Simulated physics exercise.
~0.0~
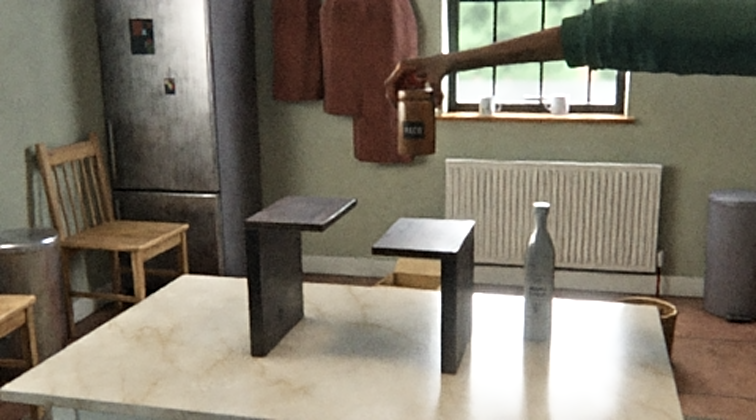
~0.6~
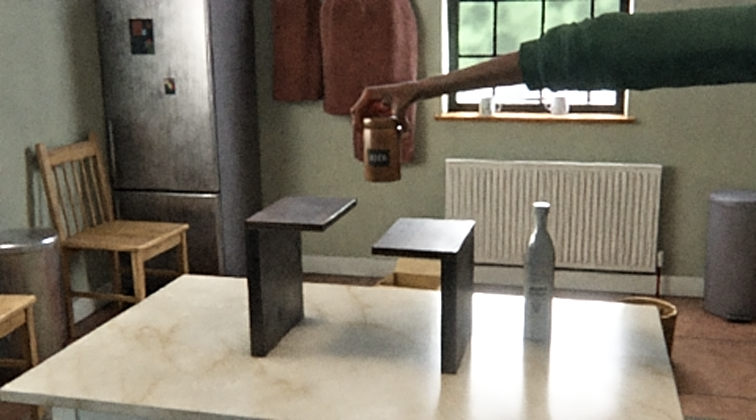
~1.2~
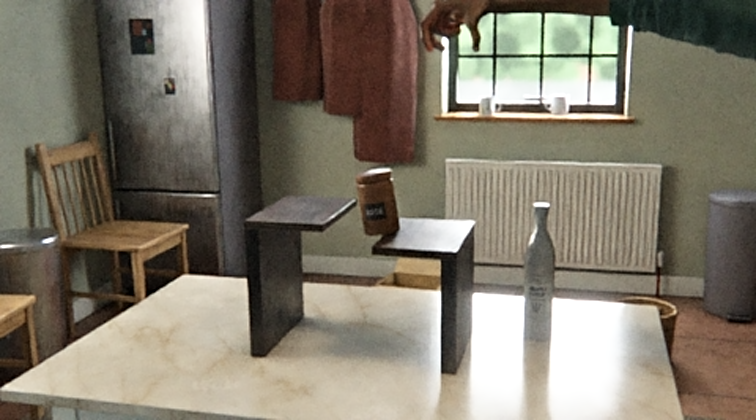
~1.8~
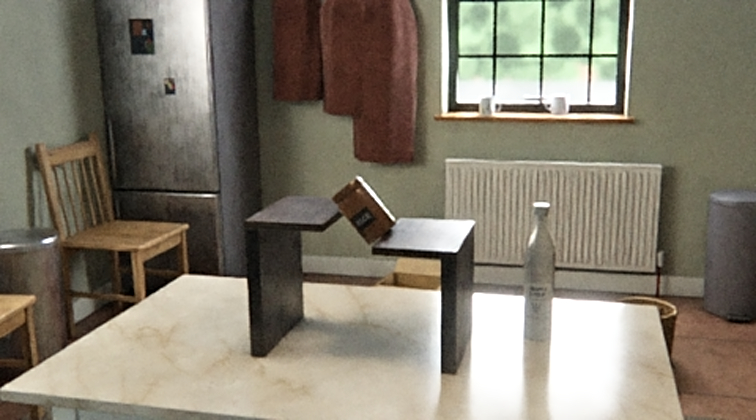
A hand releases a brown jar, which tips left and lodges between two dark ledges.
